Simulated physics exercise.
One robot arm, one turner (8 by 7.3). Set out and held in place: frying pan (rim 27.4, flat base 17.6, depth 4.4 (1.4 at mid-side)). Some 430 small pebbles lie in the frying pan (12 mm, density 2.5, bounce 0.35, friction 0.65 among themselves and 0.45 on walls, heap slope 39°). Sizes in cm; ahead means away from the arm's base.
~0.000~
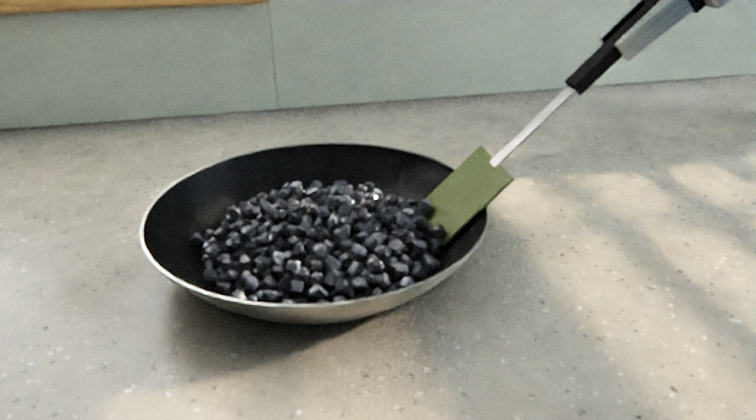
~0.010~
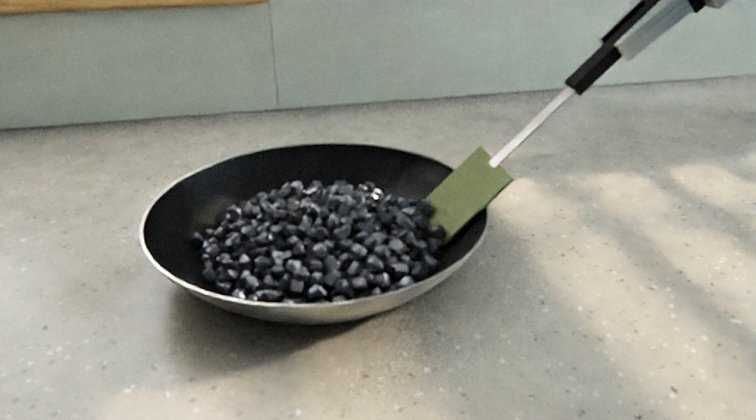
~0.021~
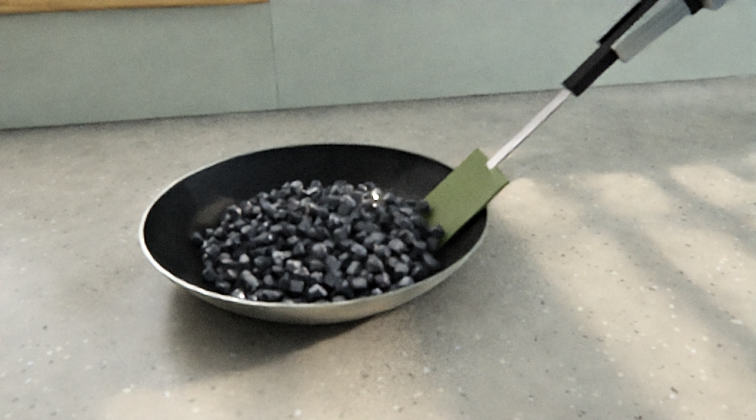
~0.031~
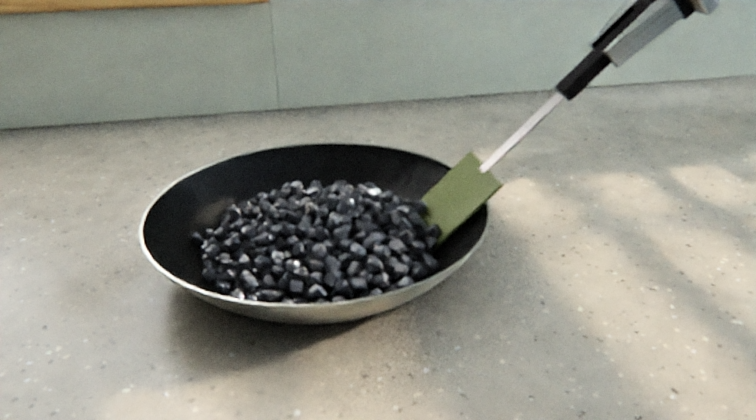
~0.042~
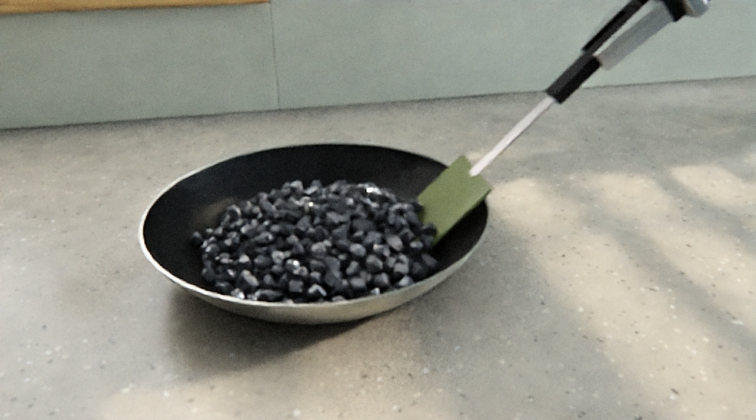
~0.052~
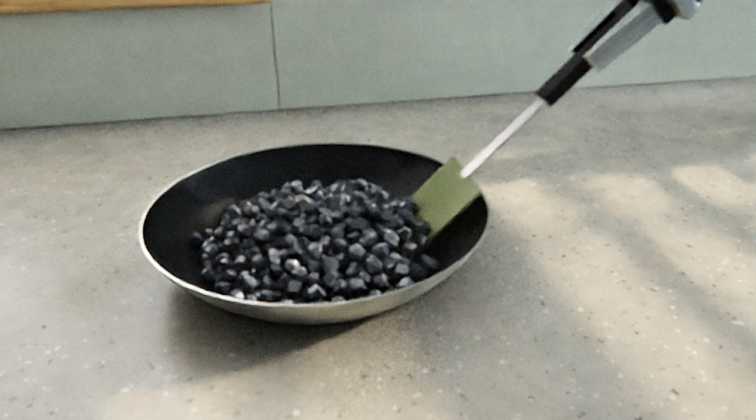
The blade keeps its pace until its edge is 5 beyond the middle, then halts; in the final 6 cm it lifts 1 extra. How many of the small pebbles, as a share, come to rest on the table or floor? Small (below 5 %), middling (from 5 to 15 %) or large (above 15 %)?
Share on the table or floor: Small (below 5 %).
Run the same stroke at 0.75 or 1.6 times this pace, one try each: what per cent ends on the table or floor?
About 0 and 5 per cent.
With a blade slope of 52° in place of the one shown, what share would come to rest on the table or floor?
Then about 0 per cent.
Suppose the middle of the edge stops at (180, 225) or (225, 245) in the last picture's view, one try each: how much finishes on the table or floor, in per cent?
About 40 and 10 per cent.
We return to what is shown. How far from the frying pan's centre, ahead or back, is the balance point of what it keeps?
Some 4.5 cm ahead.
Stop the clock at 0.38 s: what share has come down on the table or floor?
Some 0 per cent.
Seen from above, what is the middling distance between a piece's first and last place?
Roughly 4 cm.
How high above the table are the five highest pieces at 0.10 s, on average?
Some 5 cm.
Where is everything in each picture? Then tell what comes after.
Turner top edge at (497, 161), sloping 44°; upper third of the load around (323, 225), from x 200 to 440, top at y 185; 428 in the frying pan, in the first picture.
Turner top edge at (496, 162), sloping 44°; upper third of the load around (323, 225), from x 200 to 440, top at y 185, in the second picture.
Turner top edge at (493, 164), sloping 44°; upper third of the load around (323, 224), from x 200 to 435, top at y 185, in the third picture.
Turner top edge at (486, 167), sloping 44°; upper third of the load around (326, 224), from x 200 to 435, top at y 185, in the fourth picture.
Turner top edge at (477, 171), sloping 44°; upper third of the load around (327, 225), from x 200 to 430, top at y 185, in the fifth picture.
Turner top edge at (467, 173), sloping 44°; upper third of the load around (326, 225), from x 195 to 430, top at y 185; 428 in the frying pan, in the sixth picture.
After 0.10 s, sloping 44°, highest piece 5 above the table; 428 in the frying pan.
After 0.15 s, sloping 44°, highest piece 5 above the table; 428 in the frying pan.
After 0.38 s, sloping 44°, highest piece 6 above the table; 428 in the frying pan.
After 1.43 s, sloping 44°, highest piece 5 above the table; 428 in the frying pan.
At rest, 428 in the frying pan. That is 0 % on the table or floor.
